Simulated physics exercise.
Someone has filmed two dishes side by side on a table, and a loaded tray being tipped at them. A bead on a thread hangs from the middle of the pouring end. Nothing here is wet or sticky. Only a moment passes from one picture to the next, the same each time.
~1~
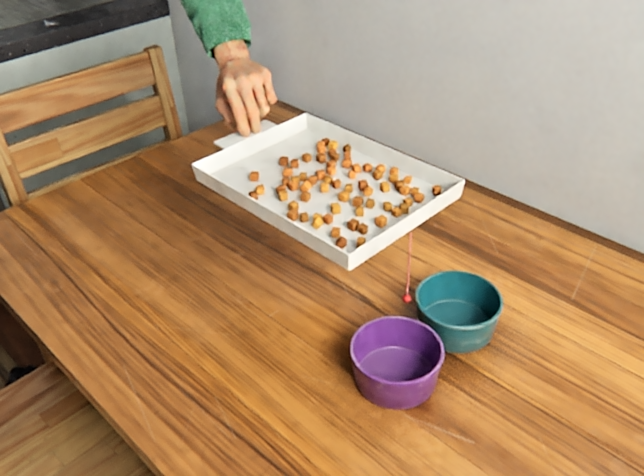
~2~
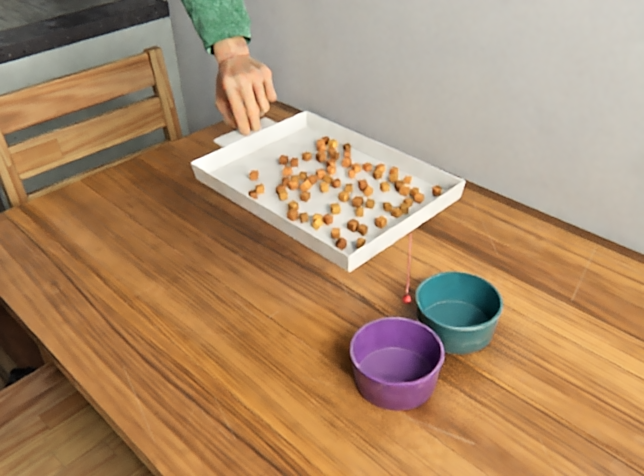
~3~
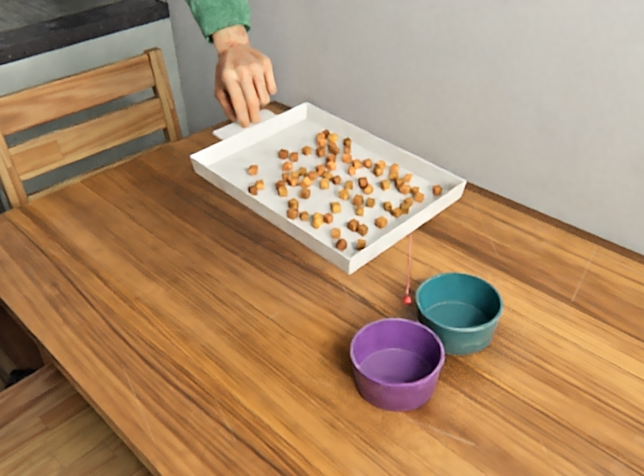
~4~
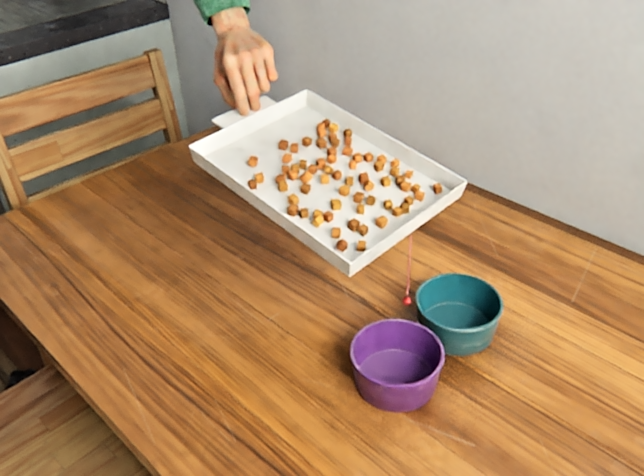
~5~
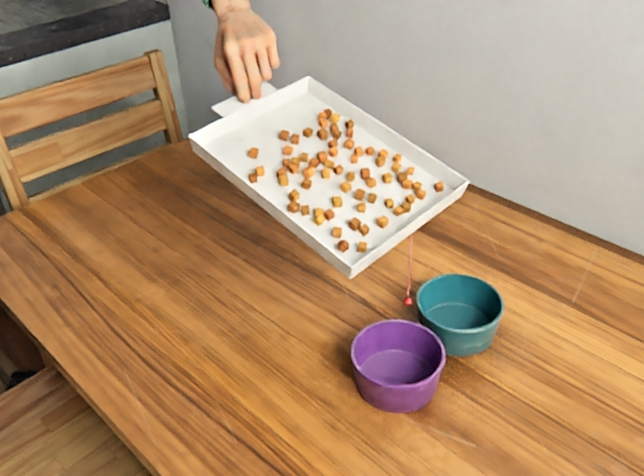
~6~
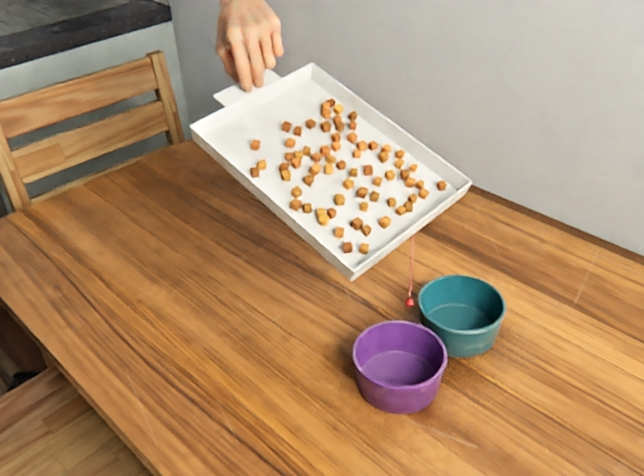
A hand lifts the handle end of a white tray of small brown cubes.
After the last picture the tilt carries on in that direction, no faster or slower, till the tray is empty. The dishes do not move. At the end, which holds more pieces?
Fuller: The left-hand dish.
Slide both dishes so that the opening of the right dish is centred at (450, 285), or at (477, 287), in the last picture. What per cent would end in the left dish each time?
The first gives 40 %, the second 50 %.
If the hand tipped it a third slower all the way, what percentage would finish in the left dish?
Near 50 %.
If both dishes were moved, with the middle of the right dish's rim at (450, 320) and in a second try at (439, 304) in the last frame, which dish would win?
At the first place the left one, at the second the left-hand dish.
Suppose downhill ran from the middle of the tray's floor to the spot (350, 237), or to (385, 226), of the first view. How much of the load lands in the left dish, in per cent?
Roughly 60 per cent, and 50 per cent.
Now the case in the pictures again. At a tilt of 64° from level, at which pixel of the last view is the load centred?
Close to (385, 229).
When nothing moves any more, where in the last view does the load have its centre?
Near (404, 384).
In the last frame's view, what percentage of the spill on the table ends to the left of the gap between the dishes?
Some 40 per cent.
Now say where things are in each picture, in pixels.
Corners of the pouring end (349, 252) and (461, 180), level; middle of the load (337, 184), brown sugar cubes; left dish (431, 384); right dish (492, 329); bead on its thread (407, 298), in the first picture.
Corners of the pouring end (349, 254) and (462, 181), level; middle of the load (337, 183), in the second picture.
Corners of the pouring end (350, 257) and (462, 181), tipped barely, lowest at the left corner; middle of the load (337, 180), in the third picture.
Corners of the pouring end (351, 261) and (464, 181), tipped a little, lowest at the left corner; middle of the load (337, 175), in the fourth picture.
Corners of the pouring end (352, 264) and (466, 181), tipped a little, lowest at the left corner; middle of the load (339, 170), in the fifth picture.
Corners of the pouring end (354, 268) and (469, 181), tipped clearly, lowest at the left corner; middle of the load (341, 165); left dish (434, 388); right dish (495, 333), in the sixth picture.
Just after the last frame, tray tipped steeply; every one on the tray.
A moment on, tray tipped past a quarter turn; almost all on the tray; about a tenth in the left dish.
Further on, tray tipped past a quarter turn; roughly two thirds in the left dish; roughly a third outside both.
When it is over, tray tipped past a quarter turn; roughly two thirds in the left dish; not one in the right dish; roughly a third outside both.
